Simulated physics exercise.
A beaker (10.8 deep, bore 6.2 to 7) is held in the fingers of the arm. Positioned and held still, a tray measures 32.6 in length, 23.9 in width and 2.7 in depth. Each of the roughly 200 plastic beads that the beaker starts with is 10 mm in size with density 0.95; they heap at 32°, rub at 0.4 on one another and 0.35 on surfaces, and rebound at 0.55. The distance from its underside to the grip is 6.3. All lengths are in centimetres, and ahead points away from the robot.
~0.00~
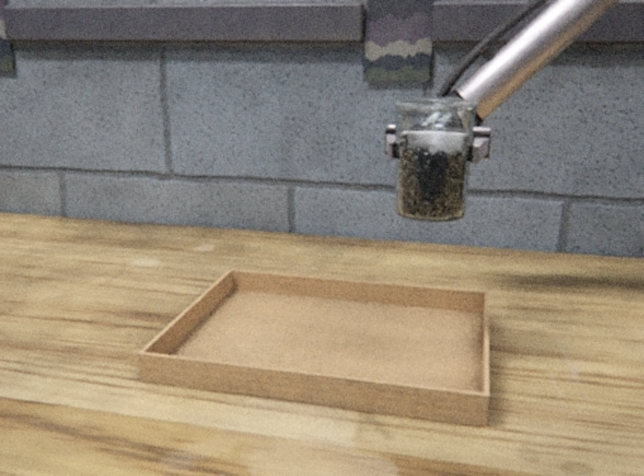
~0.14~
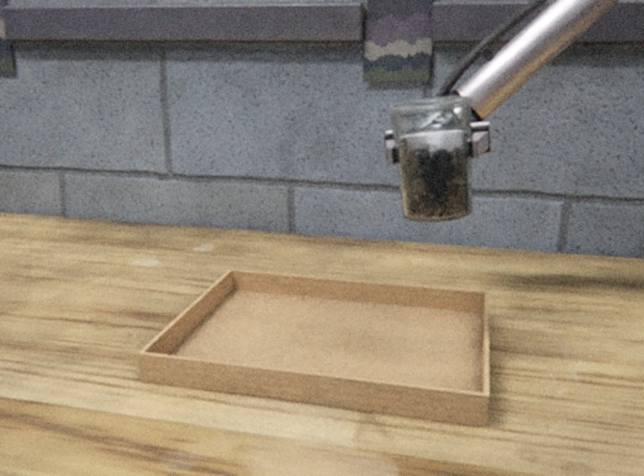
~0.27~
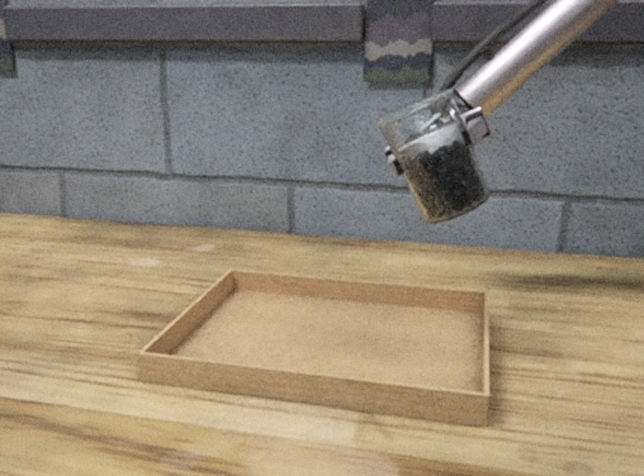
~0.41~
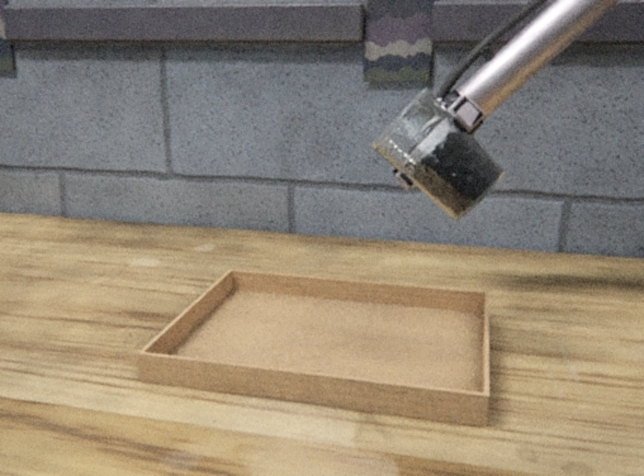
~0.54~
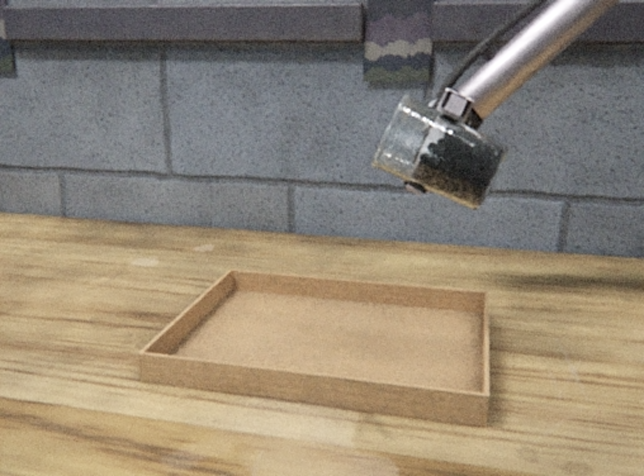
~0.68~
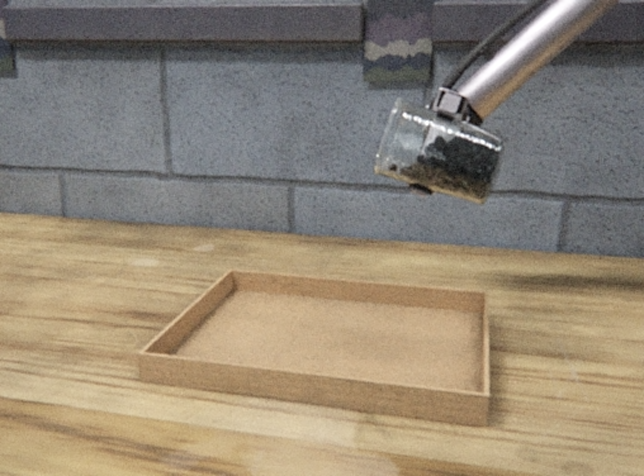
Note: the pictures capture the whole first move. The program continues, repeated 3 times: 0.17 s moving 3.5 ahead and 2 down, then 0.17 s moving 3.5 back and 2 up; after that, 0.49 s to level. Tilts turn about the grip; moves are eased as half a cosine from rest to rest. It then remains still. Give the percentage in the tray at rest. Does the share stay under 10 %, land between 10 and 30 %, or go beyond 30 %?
It stays under 10 %.
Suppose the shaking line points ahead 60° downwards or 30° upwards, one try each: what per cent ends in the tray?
It comes to around 0 per cent on the first try and around 25 per cent on the second.
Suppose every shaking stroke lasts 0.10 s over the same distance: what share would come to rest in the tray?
I'd expect close to 20 per cent then.
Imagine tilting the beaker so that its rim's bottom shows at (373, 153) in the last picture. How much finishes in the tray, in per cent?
It comes out near 0 percent.
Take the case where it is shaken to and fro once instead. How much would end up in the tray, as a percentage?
Approx. 0 per cent.
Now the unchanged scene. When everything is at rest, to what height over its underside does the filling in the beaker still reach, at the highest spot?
8.5 cm.
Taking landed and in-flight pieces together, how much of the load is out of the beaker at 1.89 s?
5 %.
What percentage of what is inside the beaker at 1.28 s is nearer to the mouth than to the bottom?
I'd say close to 35 per cent.
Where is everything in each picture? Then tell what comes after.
The first frame shows the beaker middle at (433, 160), level; upper third of the load around (432, 162), from x 405 to 460, top at y 150; 195 in the beaker.
The second frame shows the beaker middle at (434, 160), tilted 7° forward; upper third of the load around (434, 161), from x 405 to 465, top at y 150.
The third frame shows the beaker middle at (437, 160), tilted 26° forward; upper third of the load around (444, 160), from x 410 to 480, top at y 145.
The fourth frame shows the beaker middle at (440, 158), tilted 48° forward; upper third of the load around (455, 155), from x 415 to 495, top at y 135.
The fifth frame shows the beaker middle at (442, 155), tilted 67° forward; upper third of the load around (459, 150), from x 420 to 500, top at y 135.
The sixth frame shows the beaker middle at (442, 154), tilted 74° forward; upper third of the load around (466, 149), from x 390 to 500, top at y 135; 195 in the beaker.
After 1.28 s, tilted 74° forward, highest piece 22 above the table; 193 in the beaker, 2 in the tray.
After 1.89 s, tilted 50° forward, highest piece 23 above the table; 185 in the beaker, 10 in the tray.
After 2.39 s, level, highest piece 24 above the table; 185 in the beaker, 10 in the tray.
After 3.44 s, level, highest piece 24 above the table; 185 in the beaker, 10 in the tray.
In the end, 185 in the beaker, 10 in the tray. That is 5 % in the tray.
